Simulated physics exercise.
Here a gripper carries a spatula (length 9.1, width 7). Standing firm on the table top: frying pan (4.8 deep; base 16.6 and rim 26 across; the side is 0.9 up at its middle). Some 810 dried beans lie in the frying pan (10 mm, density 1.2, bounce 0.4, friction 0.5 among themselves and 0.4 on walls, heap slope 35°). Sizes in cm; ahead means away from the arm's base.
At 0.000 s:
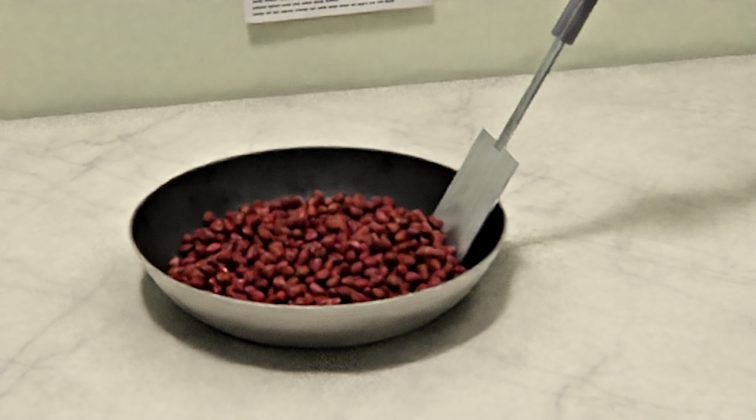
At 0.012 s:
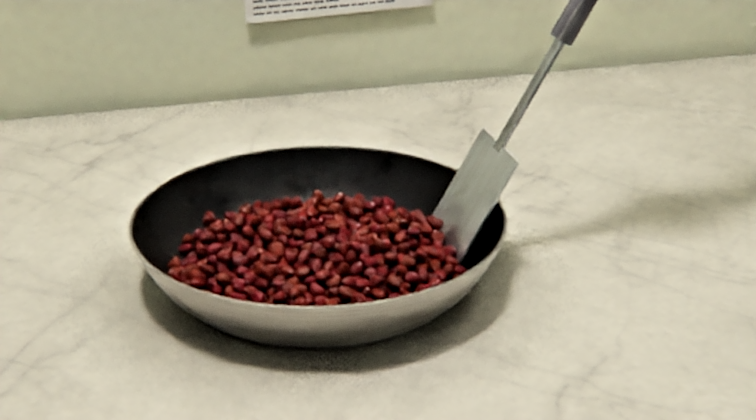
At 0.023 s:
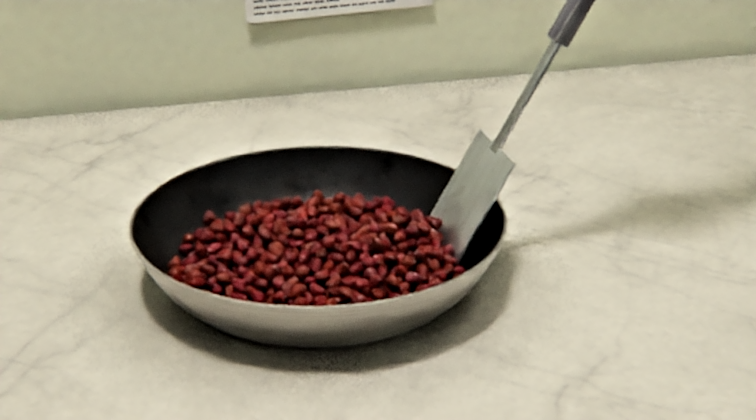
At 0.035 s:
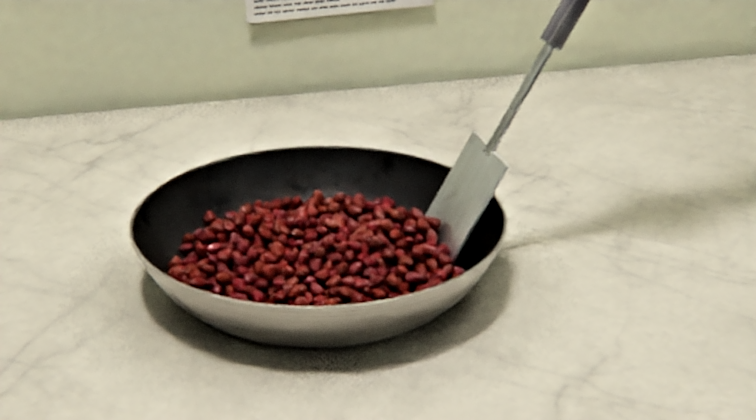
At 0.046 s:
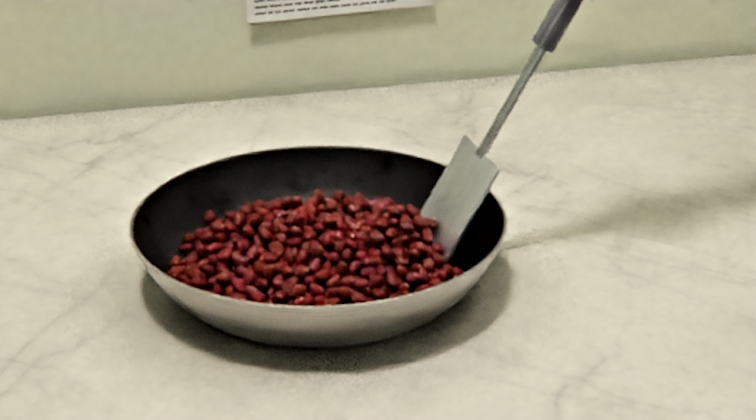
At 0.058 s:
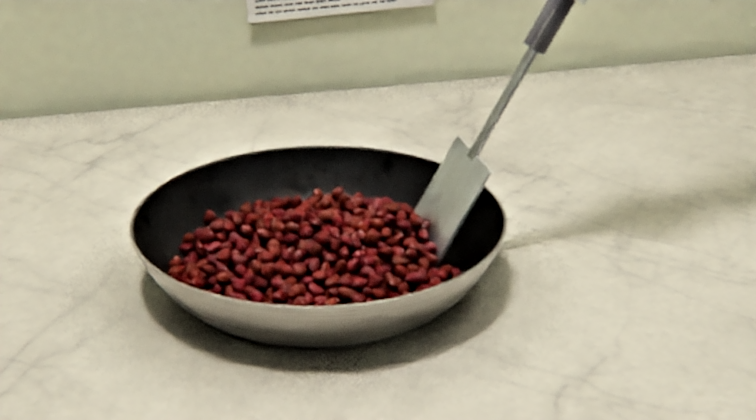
The clip shows a metal spatula with a dark handle leaning into a frying pan of dark red beans on a pale tabletop; it shifts slightly to the left against the heap, while the pan stays still and the beans barely move.
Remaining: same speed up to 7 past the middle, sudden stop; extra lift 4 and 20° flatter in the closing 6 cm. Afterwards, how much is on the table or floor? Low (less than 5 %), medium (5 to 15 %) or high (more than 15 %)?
Answer: Low; less than 5 % of the dried beans finish on the table or floor.
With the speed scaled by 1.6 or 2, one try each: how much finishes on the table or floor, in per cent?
About 10 and 15 per cent.
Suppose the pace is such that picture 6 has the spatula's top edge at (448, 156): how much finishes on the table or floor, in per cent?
About 10 per cent.
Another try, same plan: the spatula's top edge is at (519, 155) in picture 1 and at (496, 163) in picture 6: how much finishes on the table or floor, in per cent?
Some 0 per cent.
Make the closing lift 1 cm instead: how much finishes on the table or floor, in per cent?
Some 0 per cent.
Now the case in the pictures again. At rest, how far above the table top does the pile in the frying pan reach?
Some 6.5 cm.
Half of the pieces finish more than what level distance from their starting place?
Roughly 3 cm.
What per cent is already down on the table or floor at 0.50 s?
Some 0 per cent.
By 0.15 s, sloping 61°, highest piece 4 above the table; 813 in the frying pan.
By 0.25 s, sloping 53°, highest piece 6 above the table; 813 in the frying pan.
By 0.50 s, sloping 41°, highest piece 6 above the table; 804 in the frying pan, 6 on the table or floor, 3 on the blade or in flight.
By 1.55 s, sloping 41°, highest piece 6 above the table; 804 in the frying pan, 9 on the table or floor.
Final count, 804 in the frying pan, 9 on the table or floor. That is 1 % on the table or floor.
